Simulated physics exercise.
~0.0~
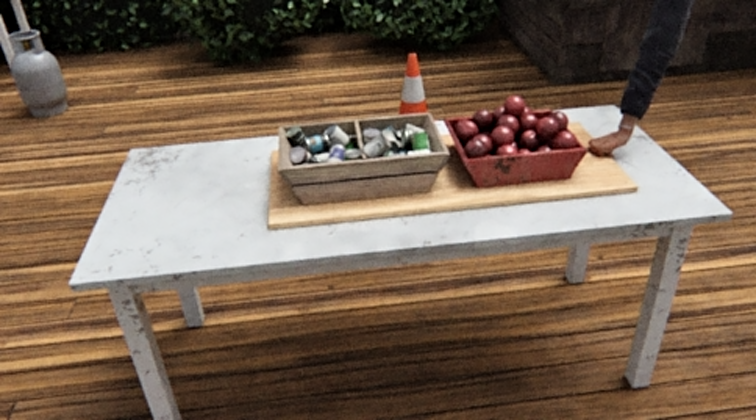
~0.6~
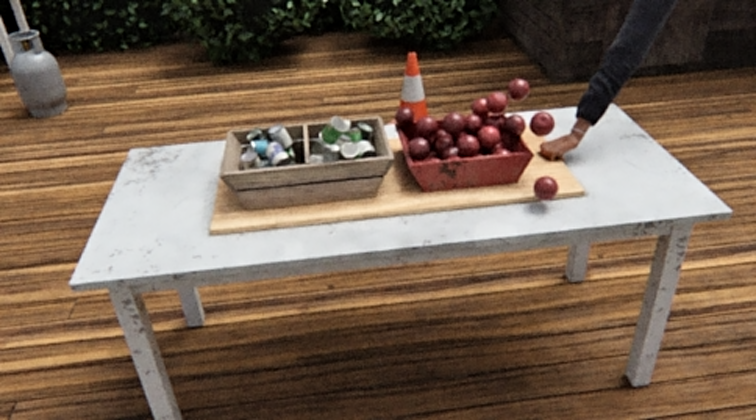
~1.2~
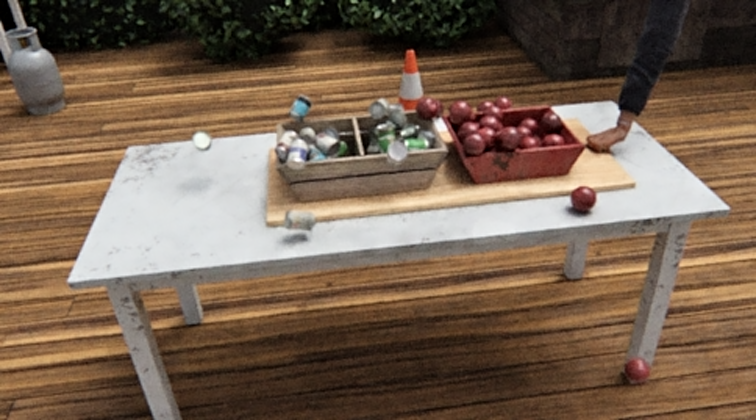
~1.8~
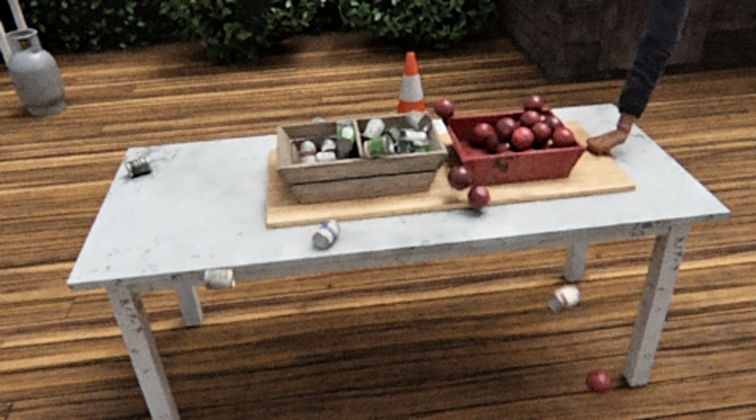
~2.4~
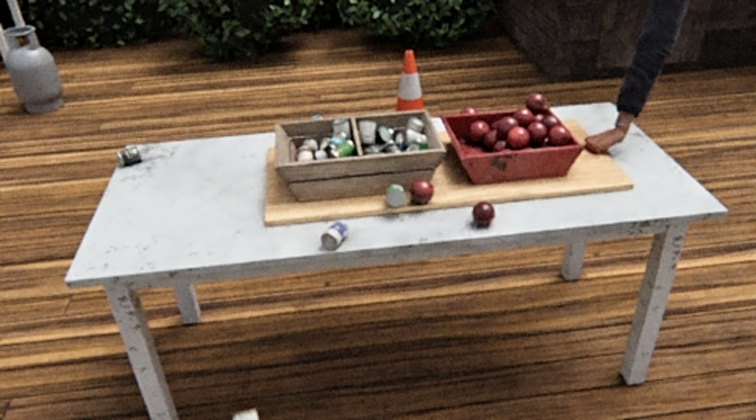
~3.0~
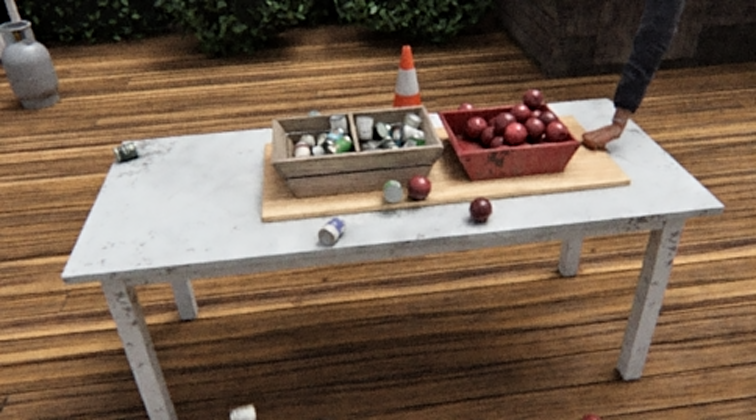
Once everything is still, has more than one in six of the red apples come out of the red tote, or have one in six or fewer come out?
More than one in six of the red apples have come out of the red tote. Several tumble out as the board is slid, though many stay inside.
